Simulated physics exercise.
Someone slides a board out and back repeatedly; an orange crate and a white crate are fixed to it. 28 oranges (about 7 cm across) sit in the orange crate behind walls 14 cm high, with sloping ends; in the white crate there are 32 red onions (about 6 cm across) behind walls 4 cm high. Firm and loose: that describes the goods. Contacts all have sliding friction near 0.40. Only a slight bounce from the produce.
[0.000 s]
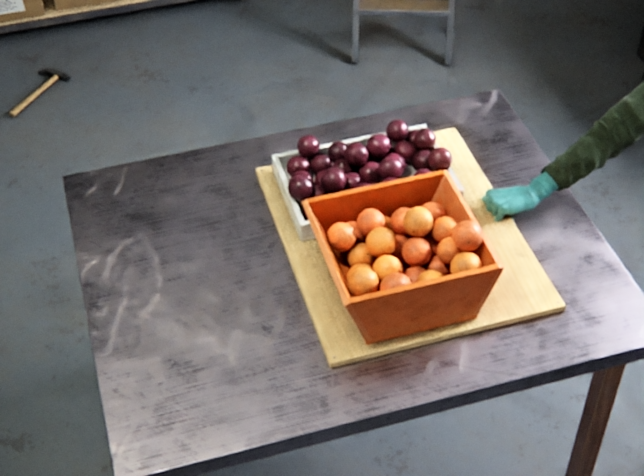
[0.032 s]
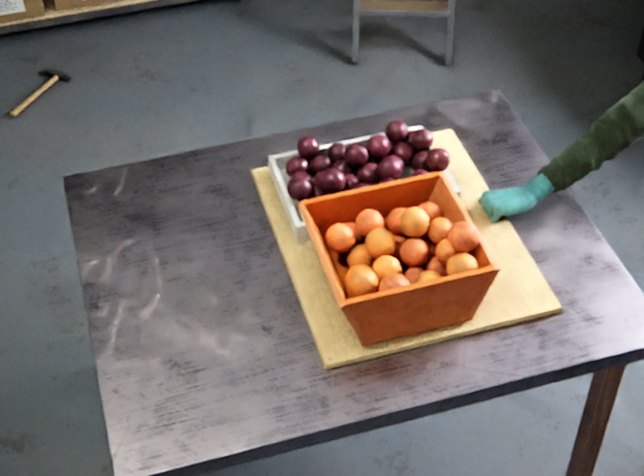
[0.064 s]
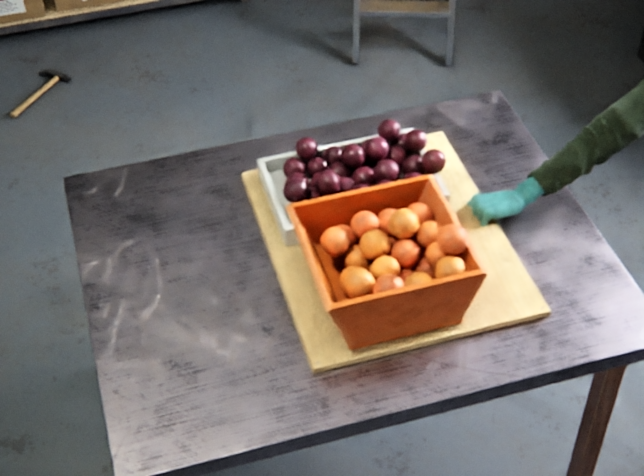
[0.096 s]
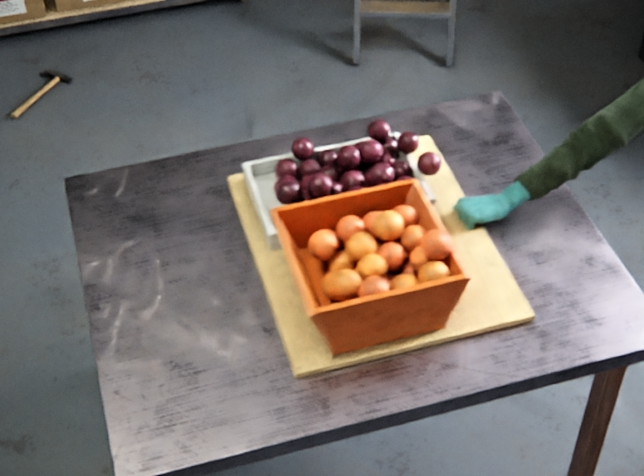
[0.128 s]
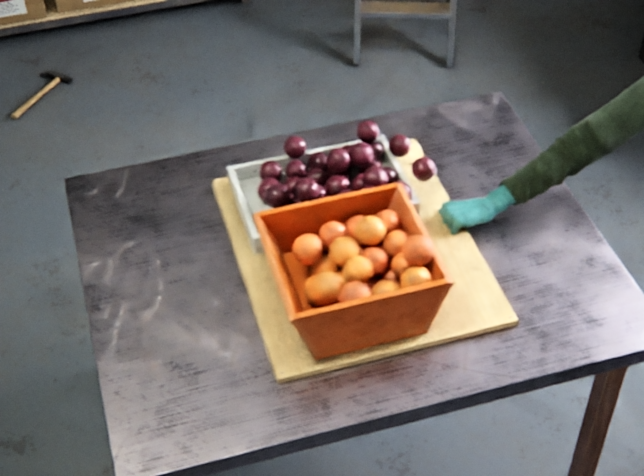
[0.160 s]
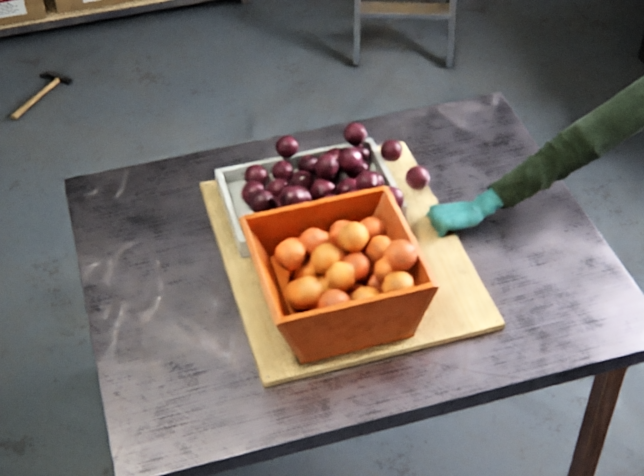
The video shows a gloved hand pushing a board holding an orange crate of round orange produce and a white crate of red onions leftward across a table, as a few onions come out over the white crate's right side.
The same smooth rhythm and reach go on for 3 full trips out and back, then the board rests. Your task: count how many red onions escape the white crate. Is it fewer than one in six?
No.
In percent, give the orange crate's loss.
Orange crate: 10%.
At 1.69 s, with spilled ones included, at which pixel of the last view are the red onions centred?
I'd put the middle close to (373, 184).
After 0.40 s, the orange crate has all 28 and the white crate is down by 7 of 32.
After 0.71 s, the orange crate has all 28 and the white crate is down by 9 of 32.
After 1.14 s, the orange crate is down by 2 of 28 and the white crate is down by 9 of 32.
Outcome (at 1.69 s), the orange crate is down by 3 of 28 and the white crate is down by 10 of 32. Asked share, 10 of 32, 31 per cent.
